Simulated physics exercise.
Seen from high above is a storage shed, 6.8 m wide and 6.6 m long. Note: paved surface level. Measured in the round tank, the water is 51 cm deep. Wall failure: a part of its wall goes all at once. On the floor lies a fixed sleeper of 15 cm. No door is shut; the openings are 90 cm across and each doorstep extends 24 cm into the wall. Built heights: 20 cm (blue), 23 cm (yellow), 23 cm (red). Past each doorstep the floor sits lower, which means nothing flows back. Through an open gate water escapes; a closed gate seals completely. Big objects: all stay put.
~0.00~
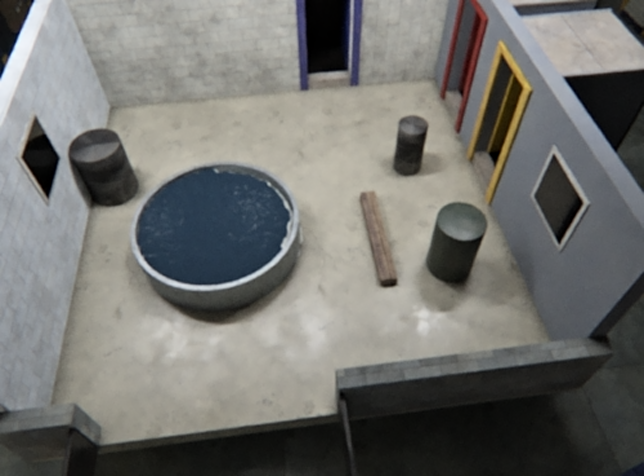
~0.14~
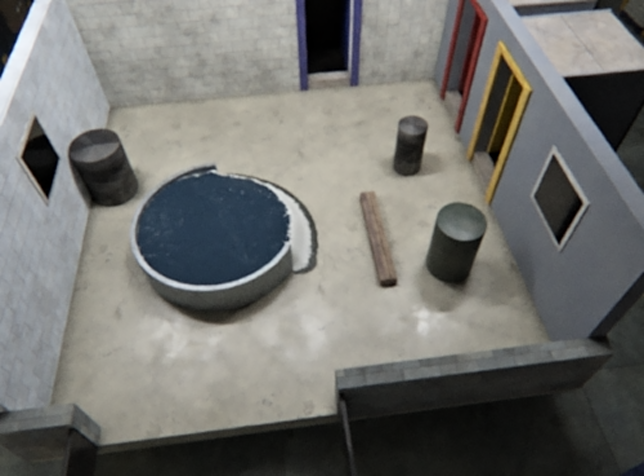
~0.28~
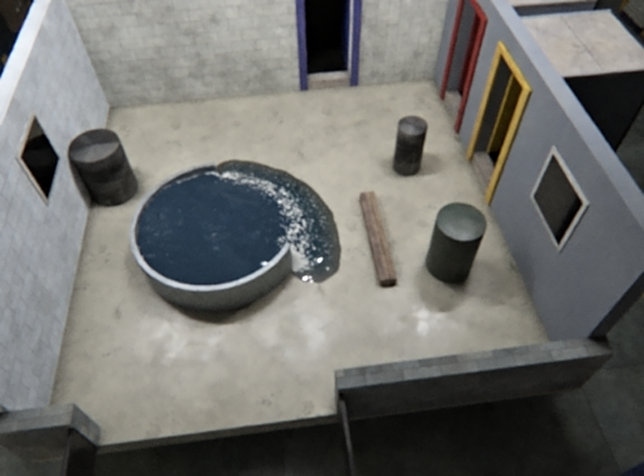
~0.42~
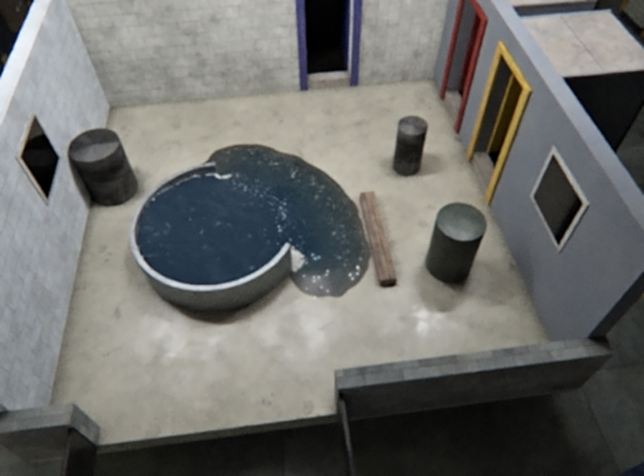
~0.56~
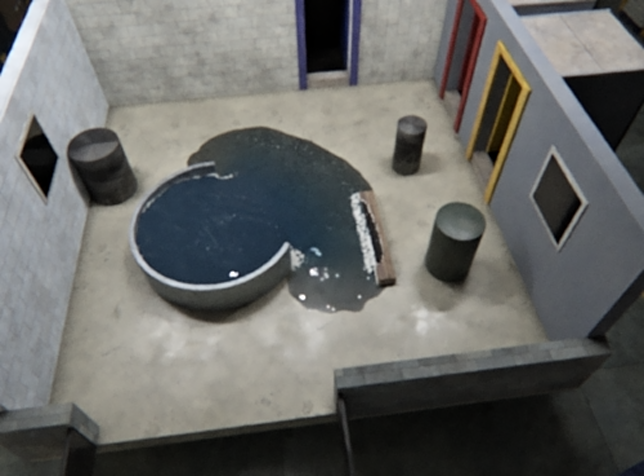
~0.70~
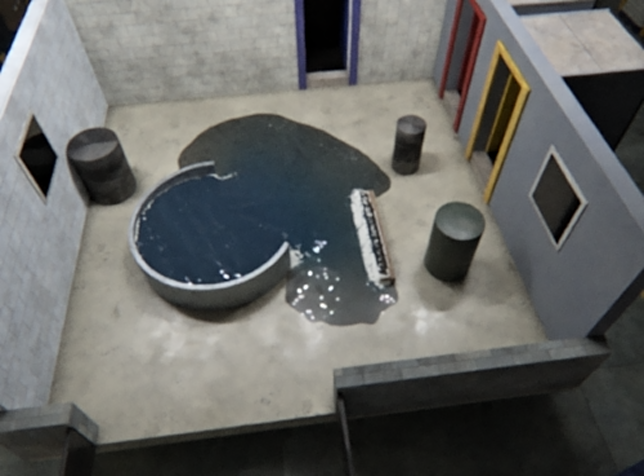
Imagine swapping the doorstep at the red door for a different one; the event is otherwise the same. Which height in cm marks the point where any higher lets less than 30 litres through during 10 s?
That point lies near 15 cm.
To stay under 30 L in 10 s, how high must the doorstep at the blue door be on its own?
For blue: Close to 11.5 cm.
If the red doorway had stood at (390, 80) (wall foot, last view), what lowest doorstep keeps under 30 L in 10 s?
Roughly 19 cm.
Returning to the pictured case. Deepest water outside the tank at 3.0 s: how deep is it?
Up to some 36 centimetres, I'd say.
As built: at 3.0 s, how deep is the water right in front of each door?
The blue door has 16 cm, the yellow door 11 cm and the red door 20 cm.
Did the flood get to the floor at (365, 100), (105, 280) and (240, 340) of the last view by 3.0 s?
In turn: Flooded, not reached, dry.
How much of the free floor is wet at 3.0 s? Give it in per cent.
Approximately 60 %.
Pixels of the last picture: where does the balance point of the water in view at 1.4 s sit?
The water is centred near (265, 215).
After 1.4 s water covers 40 % of the floor, deepest (28 cm) near (357, 220); it has not reached the red door.
After 3.0 s water covers 60 % of the floor, deepest (36 cm) near (406, 88); 20 cm at the red door, 0 litres in over its 23 cm doorstep.
After 10.0 s water covers 95 % of the floor, deepest (11 cm) near (490, 251); 5 cm at the red door, 3 litres in over its 23 cm doorstep.
At the red door as built, the water arrived by 1.8 s and peaked near 24 cm at 3.2 s.
Run again over the same 10 s with other heights there, 52 litres in over 12.5 cm, 20 litres over 16.5 cm. The limit of 30 litres is kept from about 15 cm up.
